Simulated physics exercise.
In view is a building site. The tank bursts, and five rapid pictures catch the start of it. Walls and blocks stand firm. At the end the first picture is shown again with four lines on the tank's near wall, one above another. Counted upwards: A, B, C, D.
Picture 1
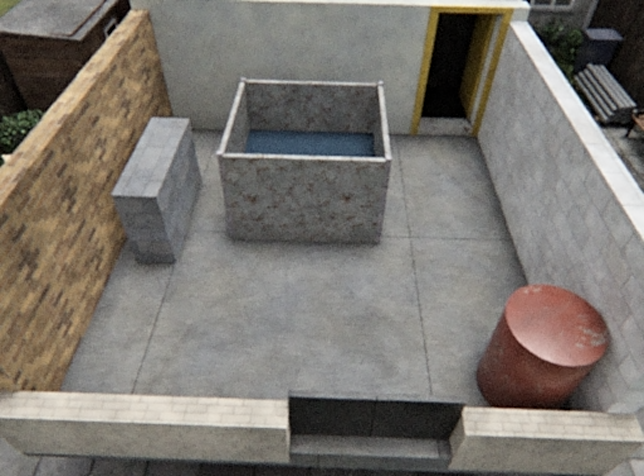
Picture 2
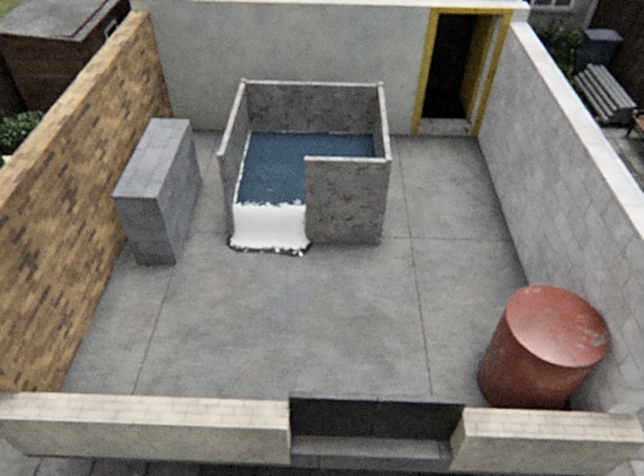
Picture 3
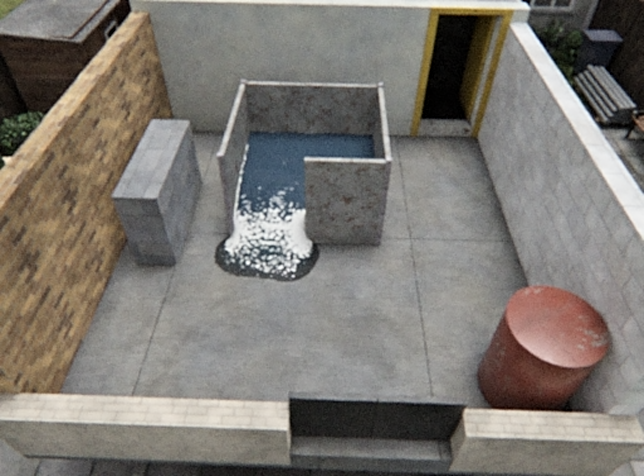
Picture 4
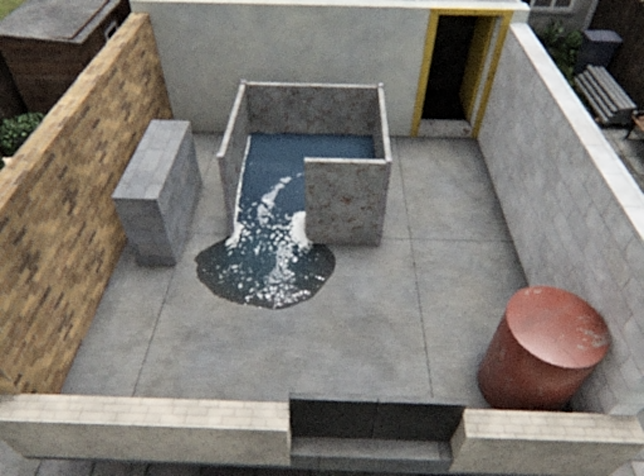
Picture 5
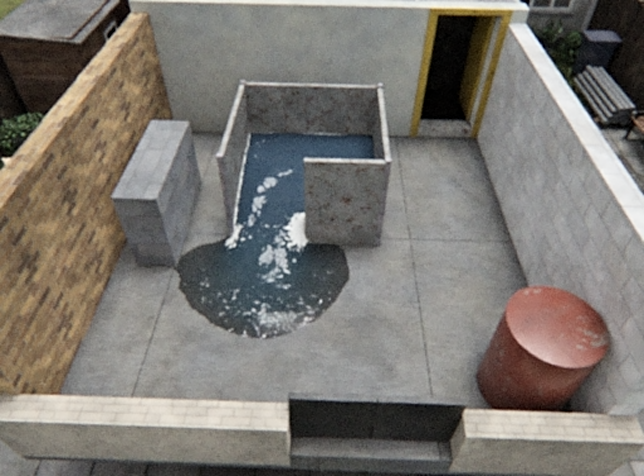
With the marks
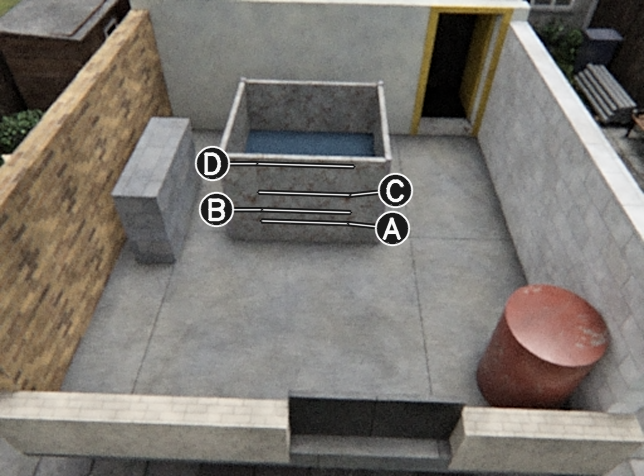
Water pours through an opening in the tank's front wall and spreads across the grey ground.
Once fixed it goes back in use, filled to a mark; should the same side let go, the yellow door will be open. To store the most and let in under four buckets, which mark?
Mark C.
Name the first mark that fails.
The answer is D.
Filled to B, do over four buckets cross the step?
No.
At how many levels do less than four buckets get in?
Three.
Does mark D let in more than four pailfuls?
Yes, that goes wrong.
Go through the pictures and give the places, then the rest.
Water in the tank at rest, its middle at (309, 165); foot of the yellow doorway at (444, 135); shut gate at (375, 401).
Water covers 1 % of the ground and shows as far out as (232, 243).
Water covers 3 % of the ground and shows as far out as (294, 274).
Water covers 7 % of the ground and shows as far out as (281, 301).
Water covers 11 % of the ground and shows as far out as (267, 332).
On the marked copy, A at (305, 222); B at (305, 211); C at (305, 193); D at (304, 165); from the bottom up A, B, C, D.
If A is chosen, nothing gets over.
If B is chosen, nothing gets over.
If C is chosen, a splash gets over, under a bucket.
If D is chosen, about 14 bucketfuls get in.
